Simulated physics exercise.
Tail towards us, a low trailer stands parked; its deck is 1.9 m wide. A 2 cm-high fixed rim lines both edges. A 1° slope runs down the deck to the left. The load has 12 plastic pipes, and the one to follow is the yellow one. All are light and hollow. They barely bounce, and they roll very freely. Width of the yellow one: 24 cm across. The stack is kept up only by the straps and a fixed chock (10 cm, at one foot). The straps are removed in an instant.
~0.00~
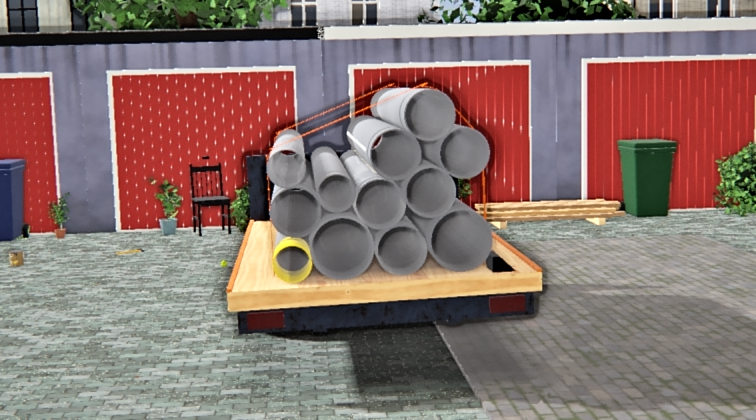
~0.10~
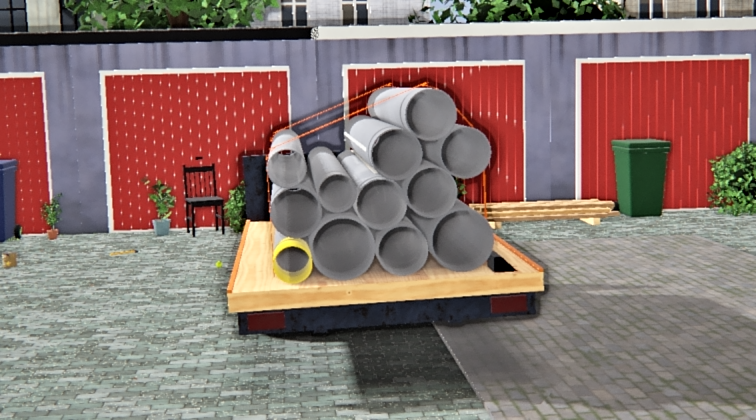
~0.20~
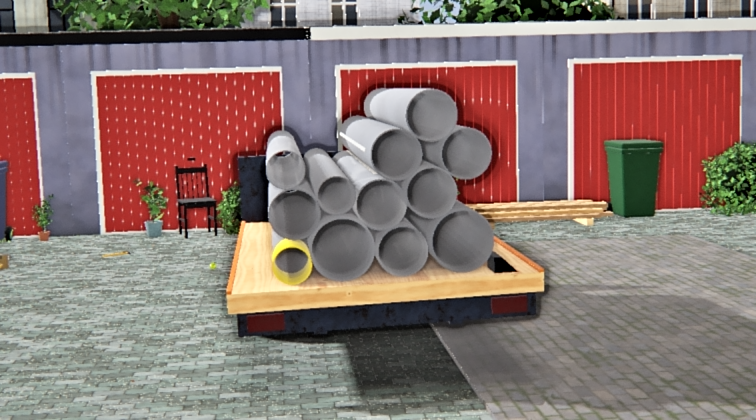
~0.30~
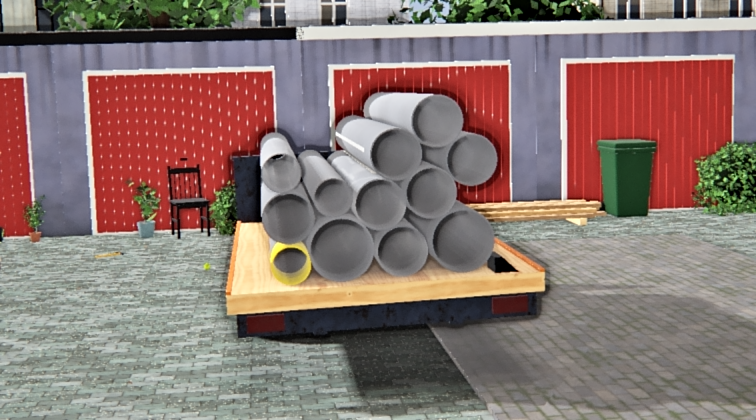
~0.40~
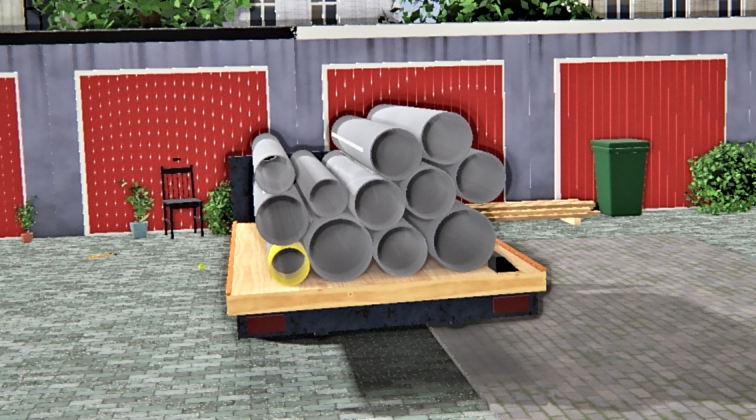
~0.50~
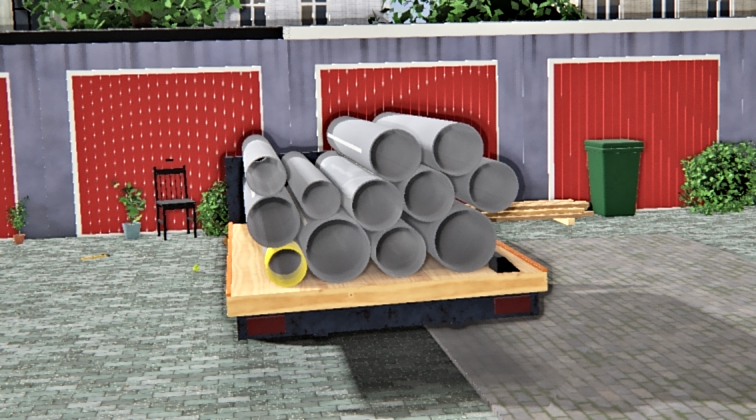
A stack of grey pipes sat strapped on a low trailer, then the orange straps disappeared and the upper pipes shifted apart and sank lower, while the small yellow-rimmed one edged slightly left.
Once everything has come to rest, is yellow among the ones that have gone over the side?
Yes.
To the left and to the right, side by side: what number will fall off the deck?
On the left it's 6, and on the right it's 2.
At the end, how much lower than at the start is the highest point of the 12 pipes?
Roughly 75 cm.
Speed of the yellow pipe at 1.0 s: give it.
Its speed is roughly 0.5 m/s.
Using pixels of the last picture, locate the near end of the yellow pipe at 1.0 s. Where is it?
(259, 269), roughly.
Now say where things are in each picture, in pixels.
In the first picture, yellow (292, 264); straps tight; chock at (496, 264); the deck slopes 1° down to the left; 4 of the 12 lie on the deck itself.
In the second picture, yellow (293, 264); straps on.
In the third picture, yellow (292, 265); no straps.
In the fourth picture, yellow (291, 266); no straps.
In the fifth picture, yellow (290, 266); straps gone.
In the sixth picture, yellow (287, 267); straps gone; chock at (500, 264).
By 1.0 s, yellow is on the deck, 20 cm from the left edge, rolling left; 3 of 12 are off.
By 1.6 s, yellow is dropping off the left side; 6 of 12 are off.
Finally (6.9 s), yellow is on the ground to the left; 8 of 12 are off.
